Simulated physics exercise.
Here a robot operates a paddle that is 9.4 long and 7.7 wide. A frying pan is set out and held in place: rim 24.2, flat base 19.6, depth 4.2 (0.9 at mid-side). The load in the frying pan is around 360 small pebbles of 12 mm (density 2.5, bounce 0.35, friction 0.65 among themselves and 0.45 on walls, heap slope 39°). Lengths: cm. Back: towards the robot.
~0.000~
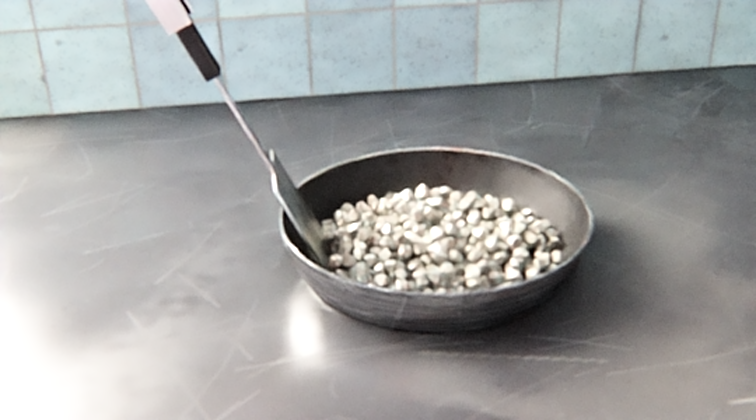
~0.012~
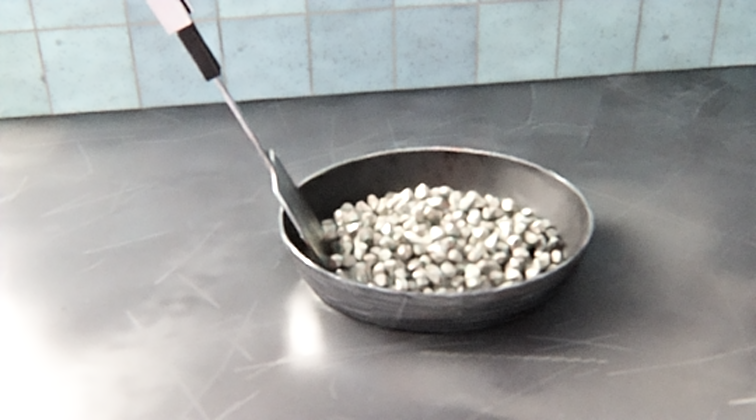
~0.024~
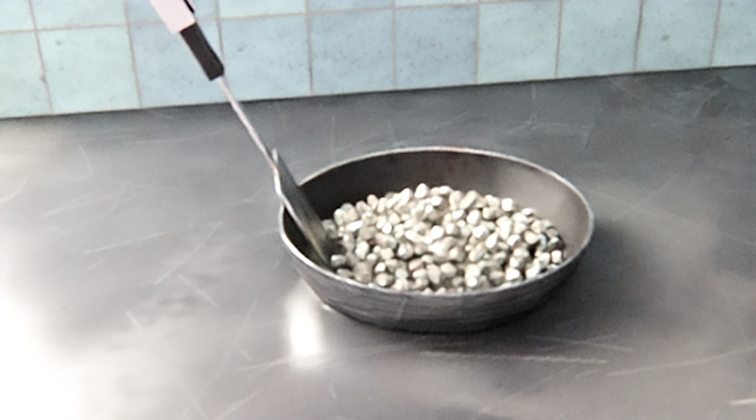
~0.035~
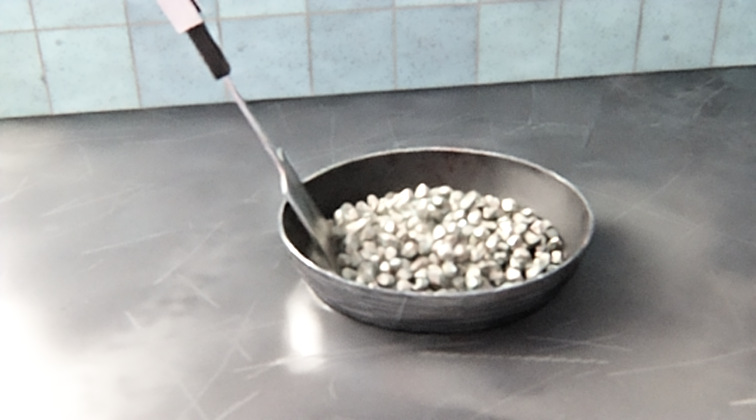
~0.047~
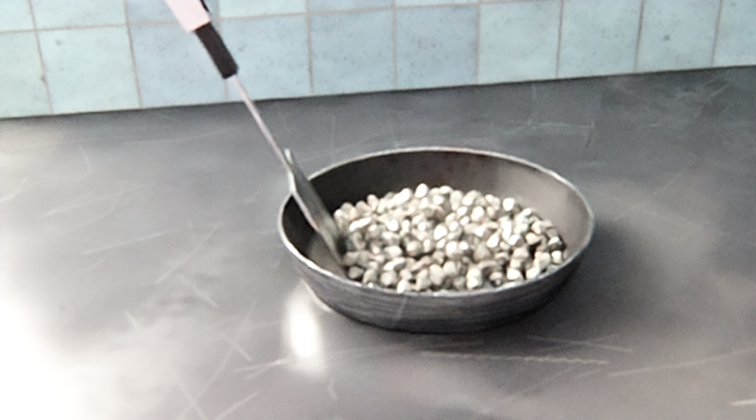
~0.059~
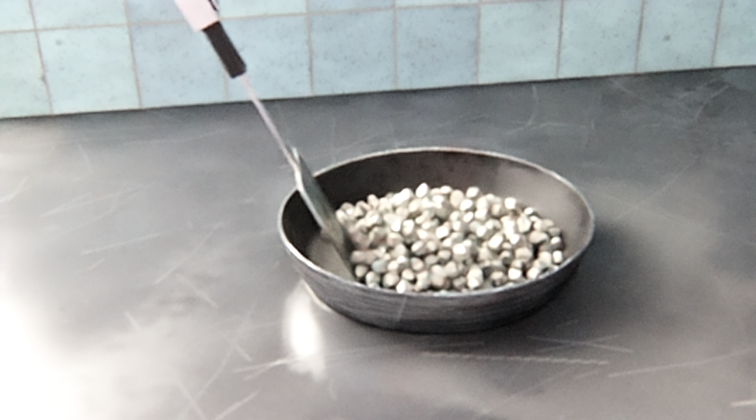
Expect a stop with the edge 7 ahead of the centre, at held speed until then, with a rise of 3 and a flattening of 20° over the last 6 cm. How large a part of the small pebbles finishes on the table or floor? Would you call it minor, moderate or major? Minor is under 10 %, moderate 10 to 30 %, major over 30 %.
I would call it minor.
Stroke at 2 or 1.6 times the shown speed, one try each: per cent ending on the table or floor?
Estimates in order: 15 per cent, 5 per cent.
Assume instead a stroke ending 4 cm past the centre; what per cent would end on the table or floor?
Then roughly 0 percent would finish on the table or floor.
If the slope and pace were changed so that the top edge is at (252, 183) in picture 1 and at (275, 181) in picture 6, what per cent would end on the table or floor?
About 0 per cent.
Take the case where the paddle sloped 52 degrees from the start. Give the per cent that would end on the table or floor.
That would leave close to 0 per cent on the table or floor.
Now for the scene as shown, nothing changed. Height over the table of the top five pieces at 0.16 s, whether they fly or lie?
Estimated height above table: Approx. 4 cm.
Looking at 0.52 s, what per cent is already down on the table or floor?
It is near 0 percent.
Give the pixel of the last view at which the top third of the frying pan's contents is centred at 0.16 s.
It sits at about (493, 229).
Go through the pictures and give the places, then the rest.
The first picture shows paddle top edge at (273, 169), sloping 65°; upper third of the load around (426, 235), from x 325 to 560, top at y 190; 361 in the frying pan.
The second picture shows paddle top edge at (273, 169), sloping 65°; upper third of the load around (426, 235), from x 325 to 560, top at y 190.
The third picture shows paddle top edge at (276, 169), sloping 65°; upper third of the load around (427, 235), from x 325 to 560, top at y 190.
The fourth picture shows paddle top edge at (282, 169), sloping 65°; upper third of the load around (430, 234), from x 325 to 560, top at y 190.
The fifth picture shows paddle top edge at (290, 168), sloping 65°; upper third of the load around (430, 234), from x 325 to 560, top at y 190.
The sixth picture shows paddle top edge at (297, 167), sloping 65°; upper third of the load around (436, 234), from x 325 to 560, top at y 190; 361 in the frying pan.
By 0.16 s, sloping 65°, highest piece 5 above the table; 361 in the frying pan.
By 0.27 s, sloping 57°, highest piece 6 above the table; 361 in the frying pan.
By 0.52 s, sloping 45°, highest piece 6 above the table; 350 in the frying pan, 8 on the table or floor, 3 on the blade or in flight.
By 1.57 s, sloping 45°, highest piece 6 above the table; 349 in the frying pan, 12 on the table or floor.
Final count, 349 in the frying pan, 12 on the table or floor. That is 3 % on the table or floor.
